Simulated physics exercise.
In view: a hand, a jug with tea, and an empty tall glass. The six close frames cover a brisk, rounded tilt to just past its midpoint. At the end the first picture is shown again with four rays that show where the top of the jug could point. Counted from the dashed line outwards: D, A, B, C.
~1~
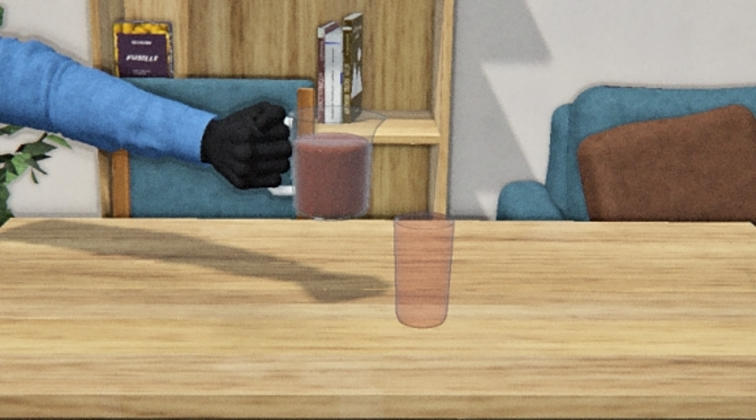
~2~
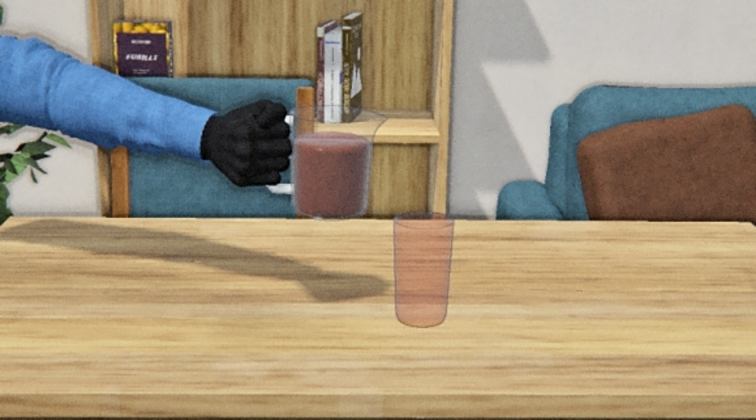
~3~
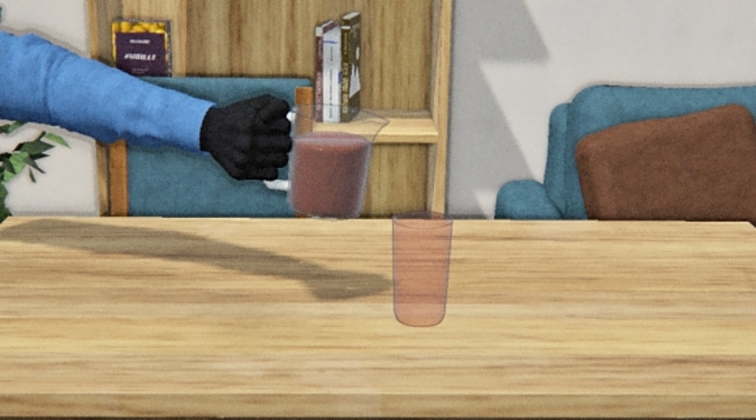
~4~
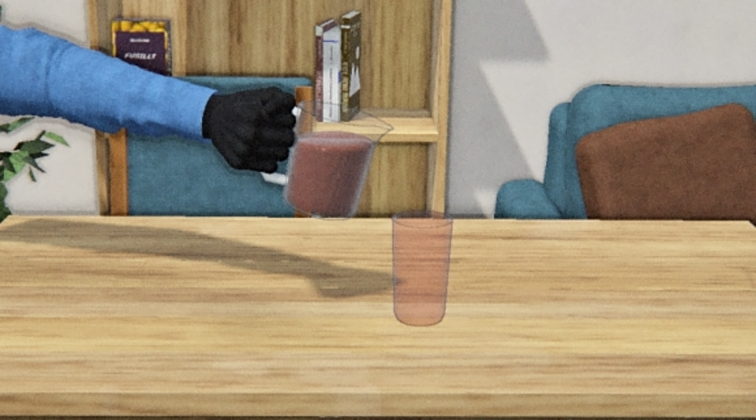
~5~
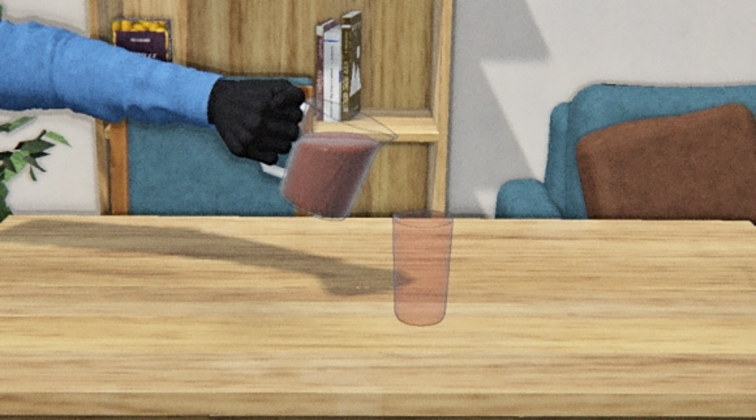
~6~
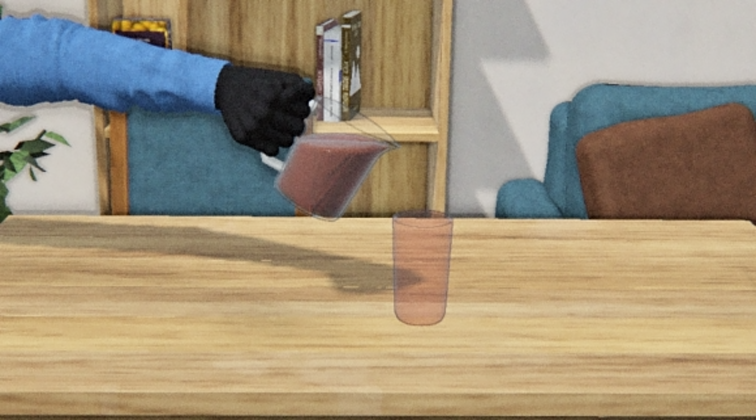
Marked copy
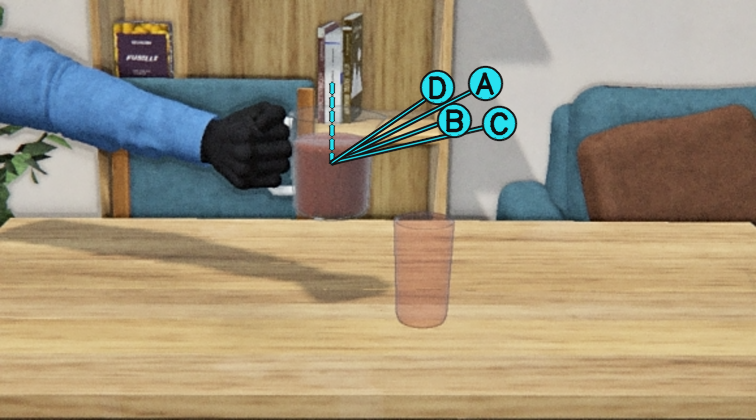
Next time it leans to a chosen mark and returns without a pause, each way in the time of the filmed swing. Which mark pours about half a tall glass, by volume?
It is A.
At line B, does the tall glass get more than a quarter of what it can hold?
Yes, clearly.
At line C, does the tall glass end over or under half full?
Over half.
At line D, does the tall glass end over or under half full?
Under.
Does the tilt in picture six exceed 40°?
No, it does not.
On the marked copy, A at (470, 91); B at (437, 124); C at (482, 127); D at (424, 99).
Choosing A, the tall glass ends with about 49 % of what it can hold.
Choosing B, the tall glass ends with about 68 % of what it can hold.
Choosing C, the tall glass ends with about 85 % of what it can hold.
Choosing D, the tall glass ends with about 33 % of what it can hold.
